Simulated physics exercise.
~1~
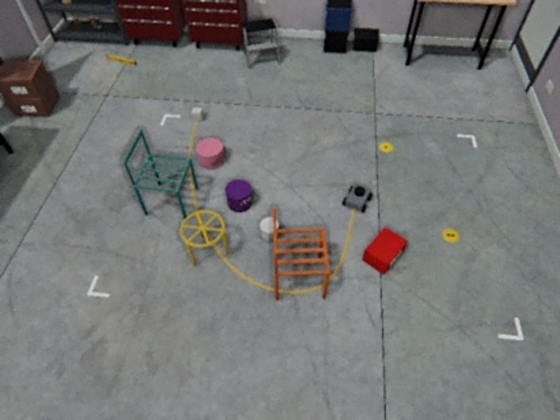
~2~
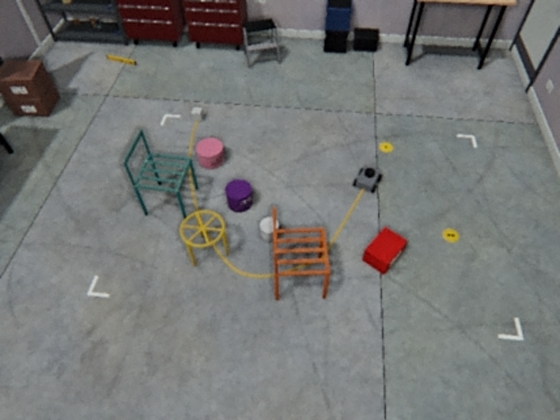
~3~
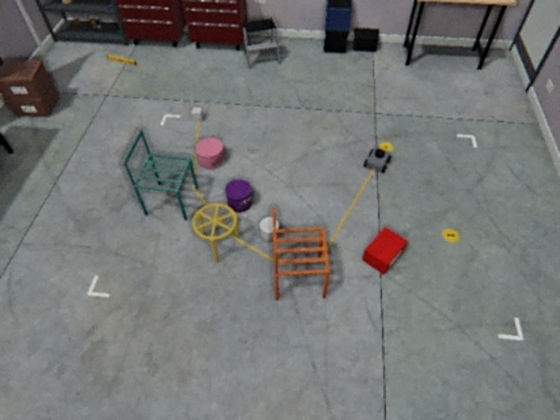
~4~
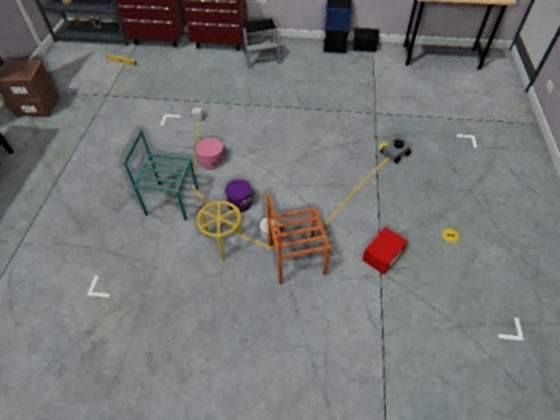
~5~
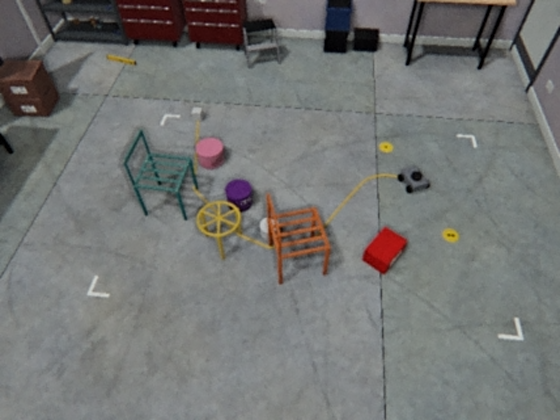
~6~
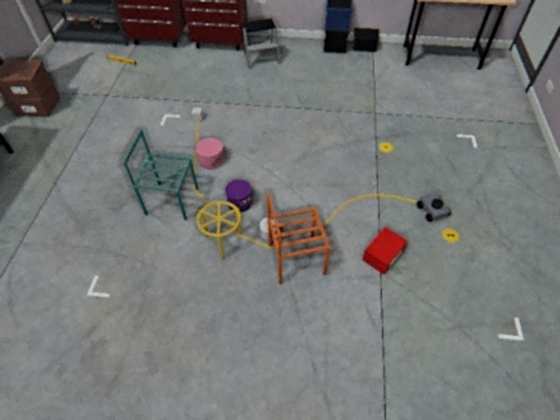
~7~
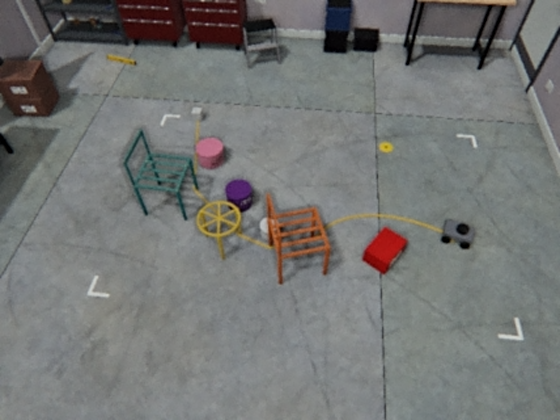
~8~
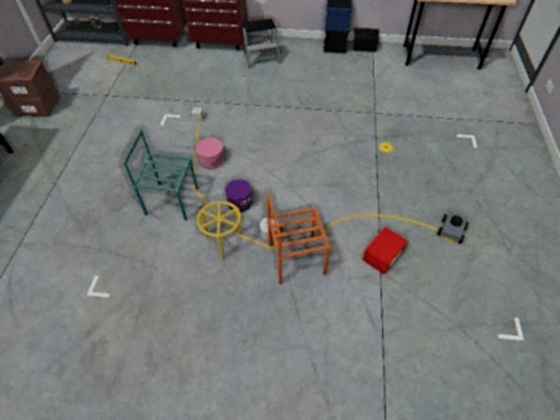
We see a small cart trailing a yellow lead among chairs, bins and a stool on a workshop floor. It drives up and right to one yellow mark as the stool and orange chair shift slightly, then heads down-right to another mark and stops, covering it.
